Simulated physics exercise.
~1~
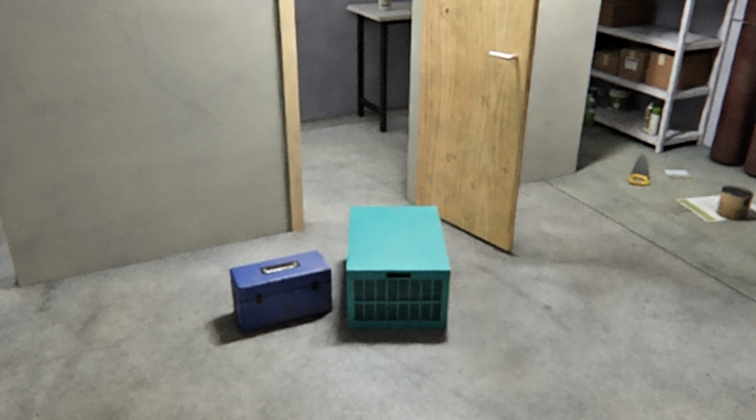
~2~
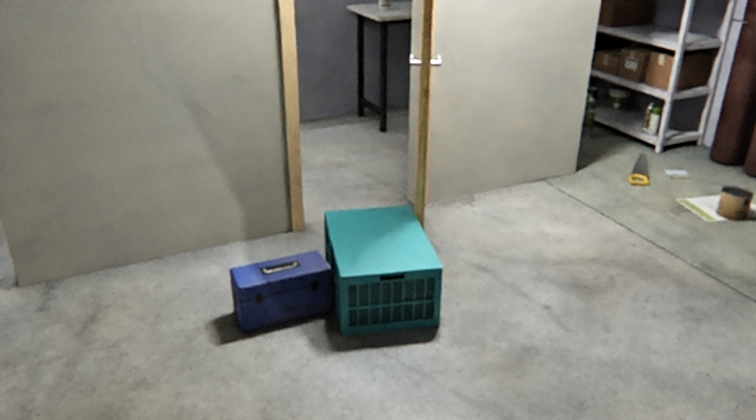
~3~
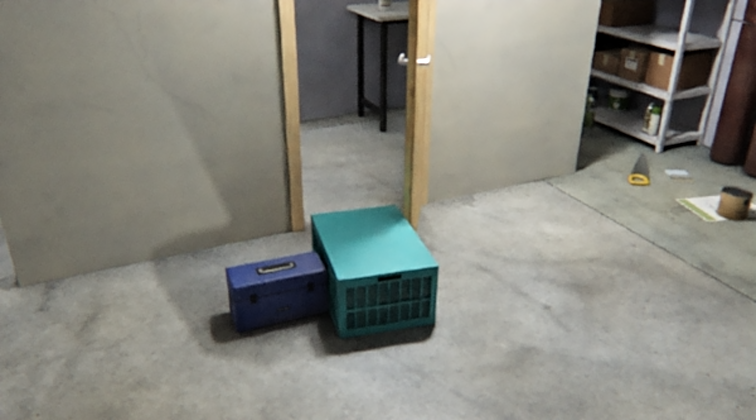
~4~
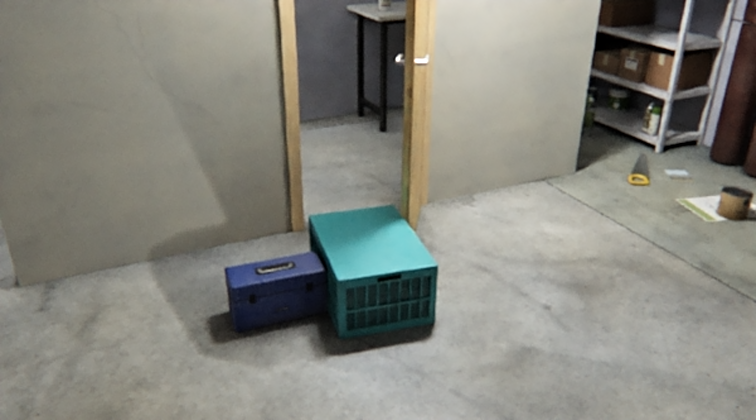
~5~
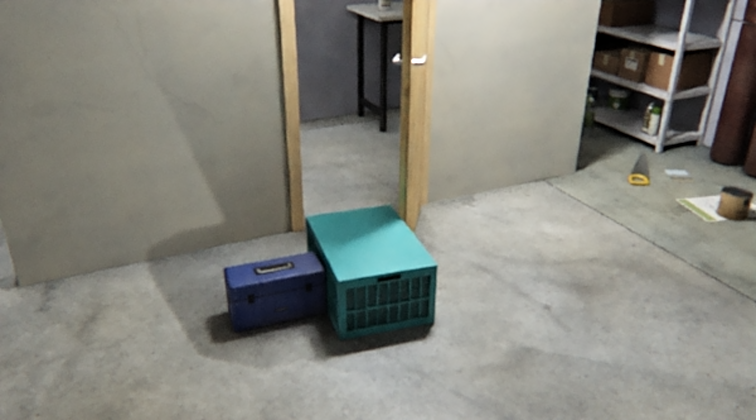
A wooden door stands wide open in a grey partition wall, seen from slightly above by a still camera in a concrete-floored workshop. A turquoise chest sits in front of the doorway with a blue toolbox to its left, while shelves of boxes and a yellow-handled saw are at the right. The door swings slowly leftward toward closing, and the chest shifts left and turns slightly, ending up against the toolbox. The door's movement then dwindles to almost nothing, with the chest in its way. It ends jammed, still well open, and the chest rests beside the toolbox.
